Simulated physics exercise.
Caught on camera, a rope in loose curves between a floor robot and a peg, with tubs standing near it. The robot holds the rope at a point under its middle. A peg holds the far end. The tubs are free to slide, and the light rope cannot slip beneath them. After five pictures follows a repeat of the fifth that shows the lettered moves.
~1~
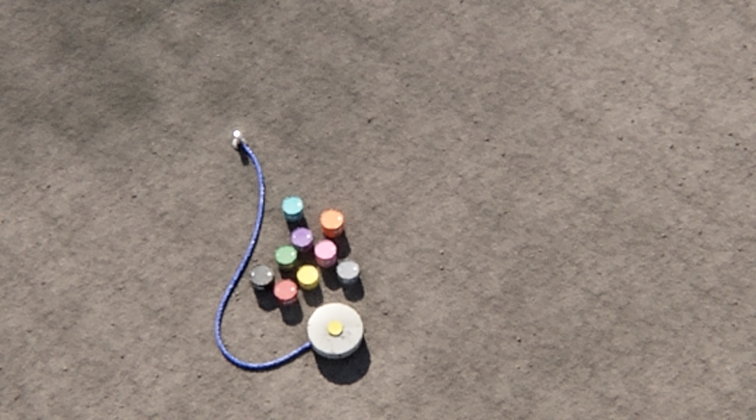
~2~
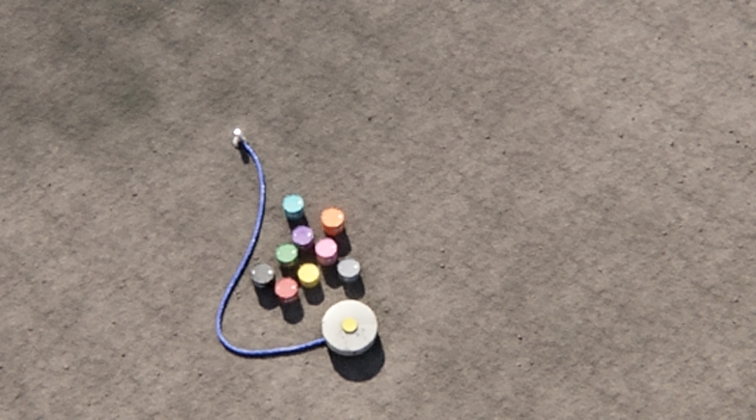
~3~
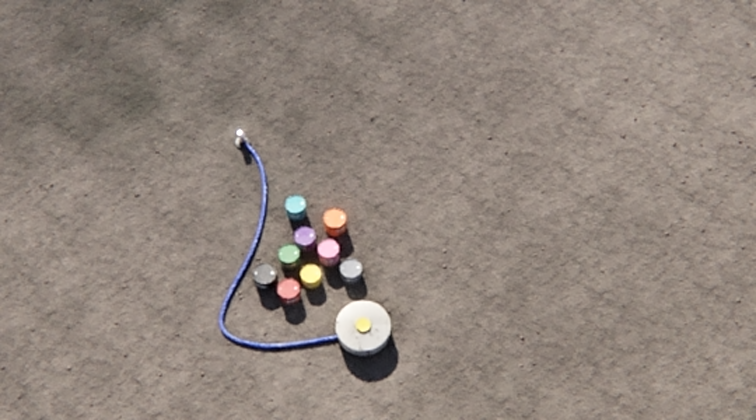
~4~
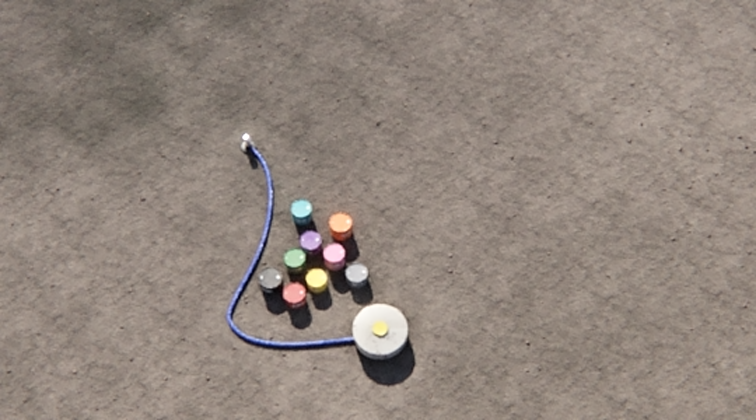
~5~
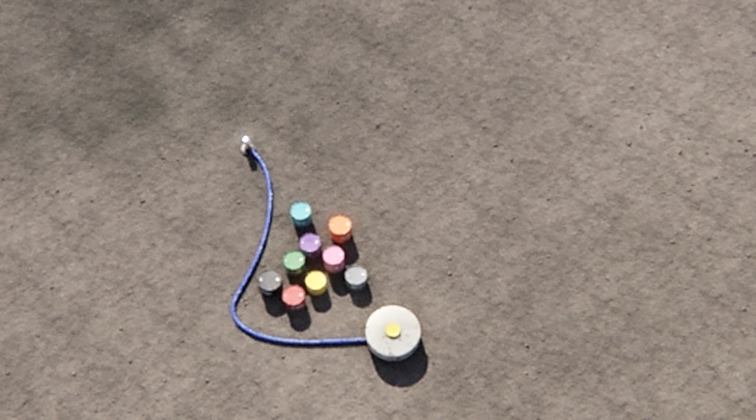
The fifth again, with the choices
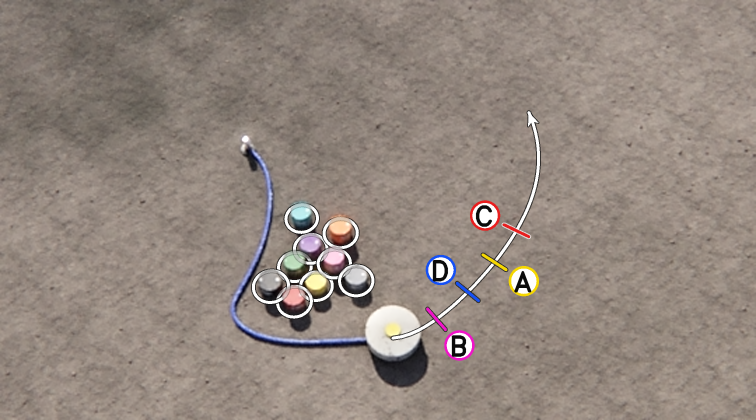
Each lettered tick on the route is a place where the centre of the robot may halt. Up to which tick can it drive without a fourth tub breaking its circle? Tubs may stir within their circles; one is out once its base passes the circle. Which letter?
It can go as far as D.
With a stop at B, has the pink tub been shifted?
By then, no.
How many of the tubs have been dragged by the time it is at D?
Two.
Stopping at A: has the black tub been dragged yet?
Yes.
On the marked copy, A at (495, 262); B at (436, 319); C at (516, 231); D at (468, 292); the route from (393, 338) via (510, 240) to (529, 112).
Taking D. A third of the way, robot (424, 323).
Two thirds of the way, robot (448, 306).
When it is over, robot (468, 288); red tub (297, 291); black tub (279, 279); two over the rings.
As for the rest, A has five over the rings; B is within the limit but short; C has eight over the rings.
